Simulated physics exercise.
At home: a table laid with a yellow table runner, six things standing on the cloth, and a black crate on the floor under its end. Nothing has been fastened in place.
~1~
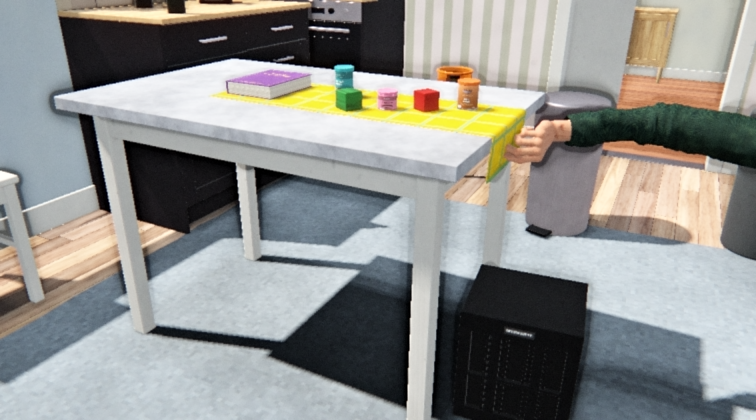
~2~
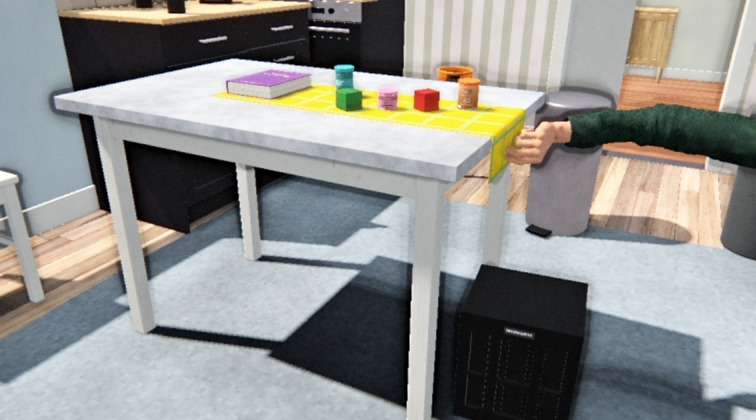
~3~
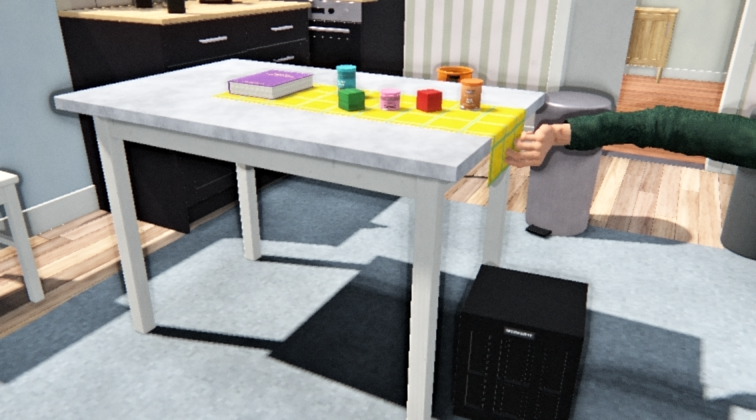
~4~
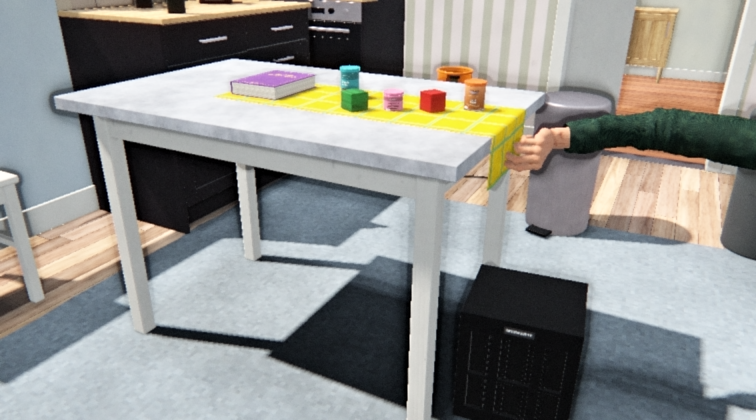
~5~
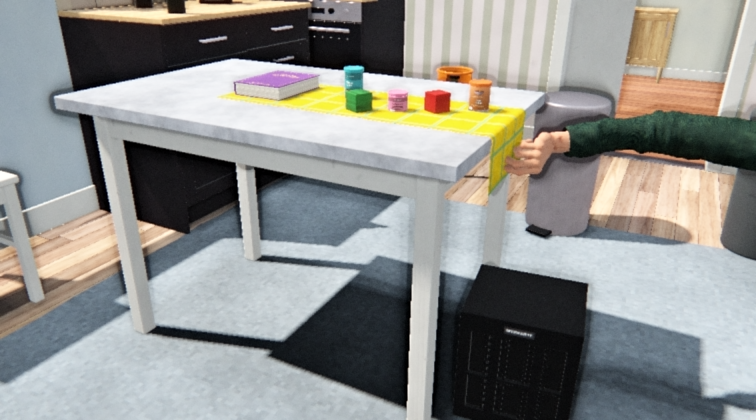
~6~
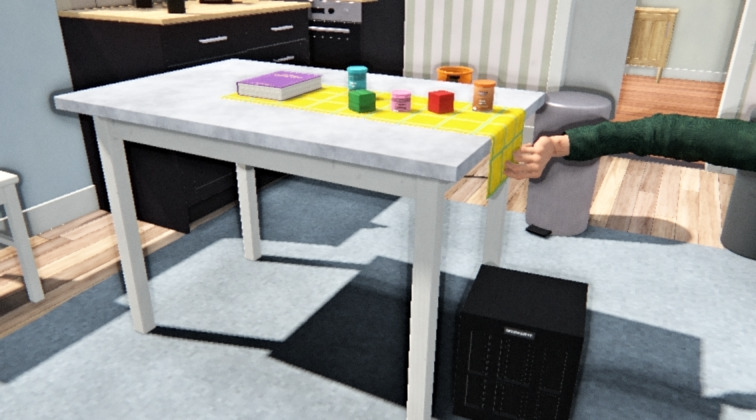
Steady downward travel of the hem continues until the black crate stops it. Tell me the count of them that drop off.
The count is three.
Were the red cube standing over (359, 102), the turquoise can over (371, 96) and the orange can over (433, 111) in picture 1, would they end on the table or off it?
The red cube remains up, the turquoise can tumbles off, the orange can comes down.
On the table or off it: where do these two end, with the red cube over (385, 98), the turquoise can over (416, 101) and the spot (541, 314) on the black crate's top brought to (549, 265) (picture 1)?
Observed: Red cube remains seated; turquoise can remains seated.
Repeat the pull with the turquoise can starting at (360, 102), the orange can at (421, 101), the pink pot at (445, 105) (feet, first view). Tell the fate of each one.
For the turquoise can it's falling, for the orange can it's falling, for the pink pot it's falling.
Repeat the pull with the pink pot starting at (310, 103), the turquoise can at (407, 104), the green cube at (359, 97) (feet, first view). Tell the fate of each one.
Briefly: Pink pot stays; turquoise can drops; green cube stays.
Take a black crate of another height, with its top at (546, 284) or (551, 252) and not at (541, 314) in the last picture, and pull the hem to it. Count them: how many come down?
We'd see 2, then 1.
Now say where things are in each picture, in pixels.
Hem (486, 184); orange can (469, 80); red cube (427, 91); pink pot (388, 90); green cube (349, 90); turquoise can (344, 67); top of the crate (541, 314), in the first frame.
Hem (488, 185); orange can (469, 80), in the second frame.
Hem (487, 188); red cube (430, 91), in the third frame.
Hem (487, 191); pink pot (394, 91); top of the crate (541, 314), in the fourth frame.
Hem (488, 196); green cube (359, 91), in the fifth frame.
Hem (486, 200); orange can (485, 82); red cube (441, 92); pink pot (401, 92); green cube (362, 92); turquoise can (357, 68), in the sixth frame.
Soon after, hem near (501, 238); orange can gone.
After that, hem near (499, 270); orange can and red cube gone.
In the end, hem on the crate; orange can, red cube and pink pot gone. It carries off three.
